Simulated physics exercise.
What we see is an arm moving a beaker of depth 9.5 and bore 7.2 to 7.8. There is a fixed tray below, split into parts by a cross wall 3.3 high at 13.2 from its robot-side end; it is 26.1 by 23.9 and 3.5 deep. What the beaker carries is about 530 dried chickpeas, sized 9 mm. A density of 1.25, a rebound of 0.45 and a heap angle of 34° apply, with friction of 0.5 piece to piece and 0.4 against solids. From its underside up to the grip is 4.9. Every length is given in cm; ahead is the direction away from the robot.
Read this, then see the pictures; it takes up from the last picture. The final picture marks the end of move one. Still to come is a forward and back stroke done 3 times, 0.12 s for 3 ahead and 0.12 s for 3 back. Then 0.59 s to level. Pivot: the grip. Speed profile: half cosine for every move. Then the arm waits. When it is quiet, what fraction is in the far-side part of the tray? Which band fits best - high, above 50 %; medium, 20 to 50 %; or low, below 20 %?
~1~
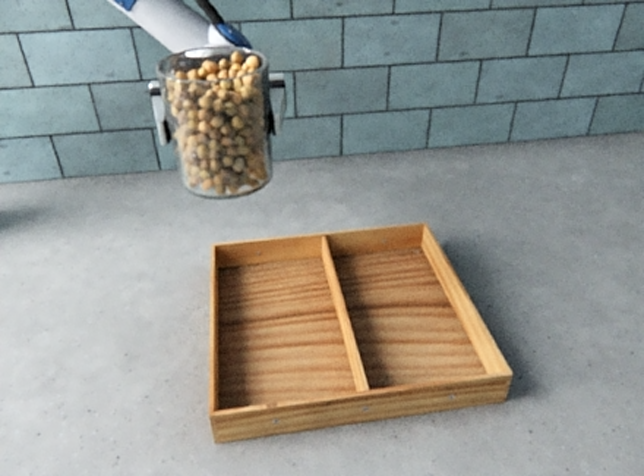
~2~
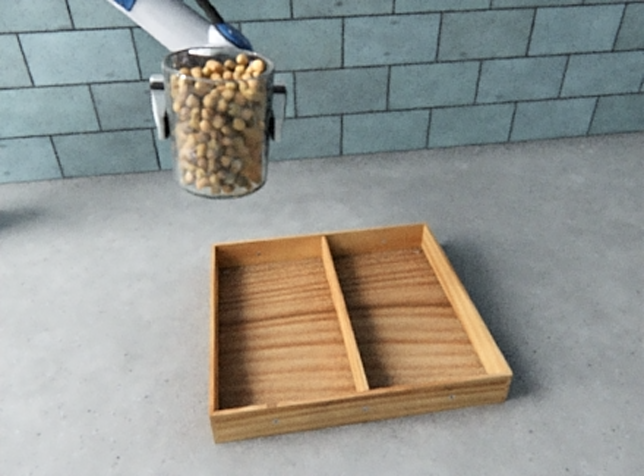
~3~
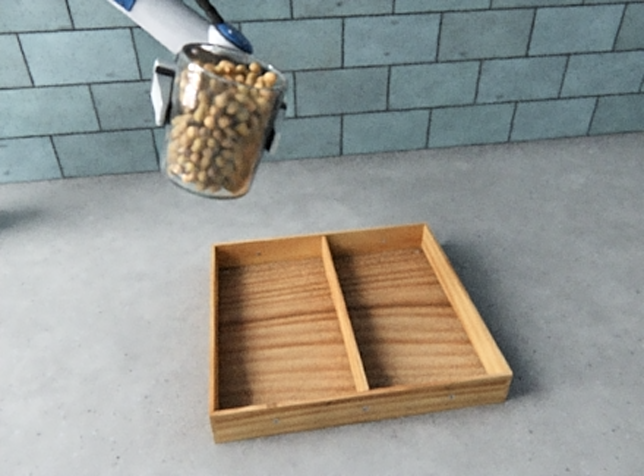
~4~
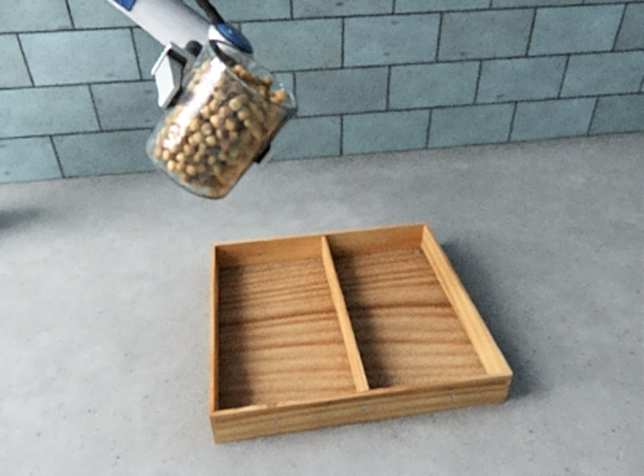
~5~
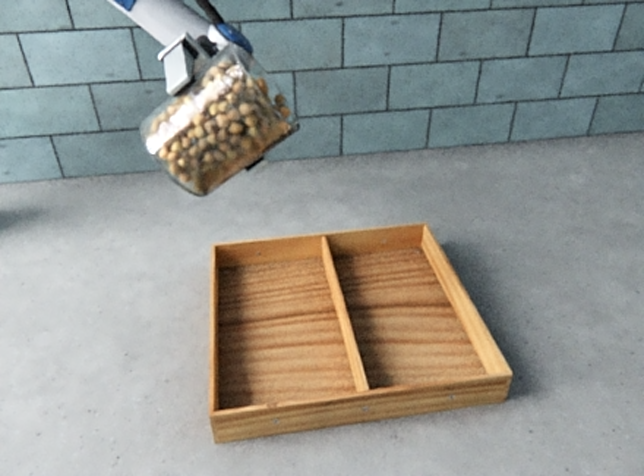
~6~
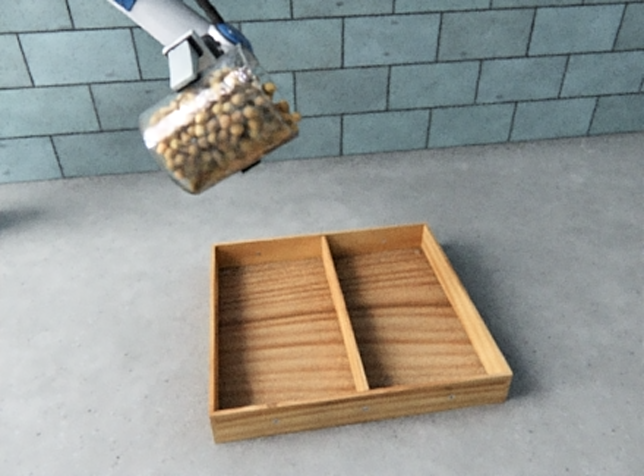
Low, below 20 %.
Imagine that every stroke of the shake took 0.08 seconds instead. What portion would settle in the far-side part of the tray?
Estimate: Close to 30 percent.
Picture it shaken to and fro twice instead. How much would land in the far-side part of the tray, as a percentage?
In that case some 10 per cent.
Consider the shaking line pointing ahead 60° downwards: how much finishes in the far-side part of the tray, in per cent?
You'd expect near 0 percent of it there.
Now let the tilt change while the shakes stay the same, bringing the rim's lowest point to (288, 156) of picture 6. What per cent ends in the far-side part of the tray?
50 %.
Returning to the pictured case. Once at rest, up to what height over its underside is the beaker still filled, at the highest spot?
About 9.5 cm.
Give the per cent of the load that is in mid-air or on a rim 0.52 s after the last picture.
That comes to about 7 per cent, more or less.
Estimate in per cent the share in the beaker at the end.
I'd put it close to 75 per cent.
Then, 0.52 s on, tilted 60° forward, highest piece 26 above the table; 430 in the beaker, 32 in the far-side part, 28 in the robot-side part, 36 in flight or on a rim.
Then, 1.05 s on, tilted 25° forward, highest piece 28 above the table; 404 in the beaker, 65 in the far-side part, 57 in the robot-side part.
Then, 1.51 s on, level, highest piece 29 above the table; 404 in the beaker, 65 in the far-side part, 57 in the robot-side part.
Then, 2.56 s on, level, highest piece 29 above the table; 404 in the beaker, 65 in the far-side part, 57 in the robot-side part.
In the end, 404 in the beaker, 65 in the far-side part, 57 in the robot-side part. That is 12 % in the far-side part of the tray.
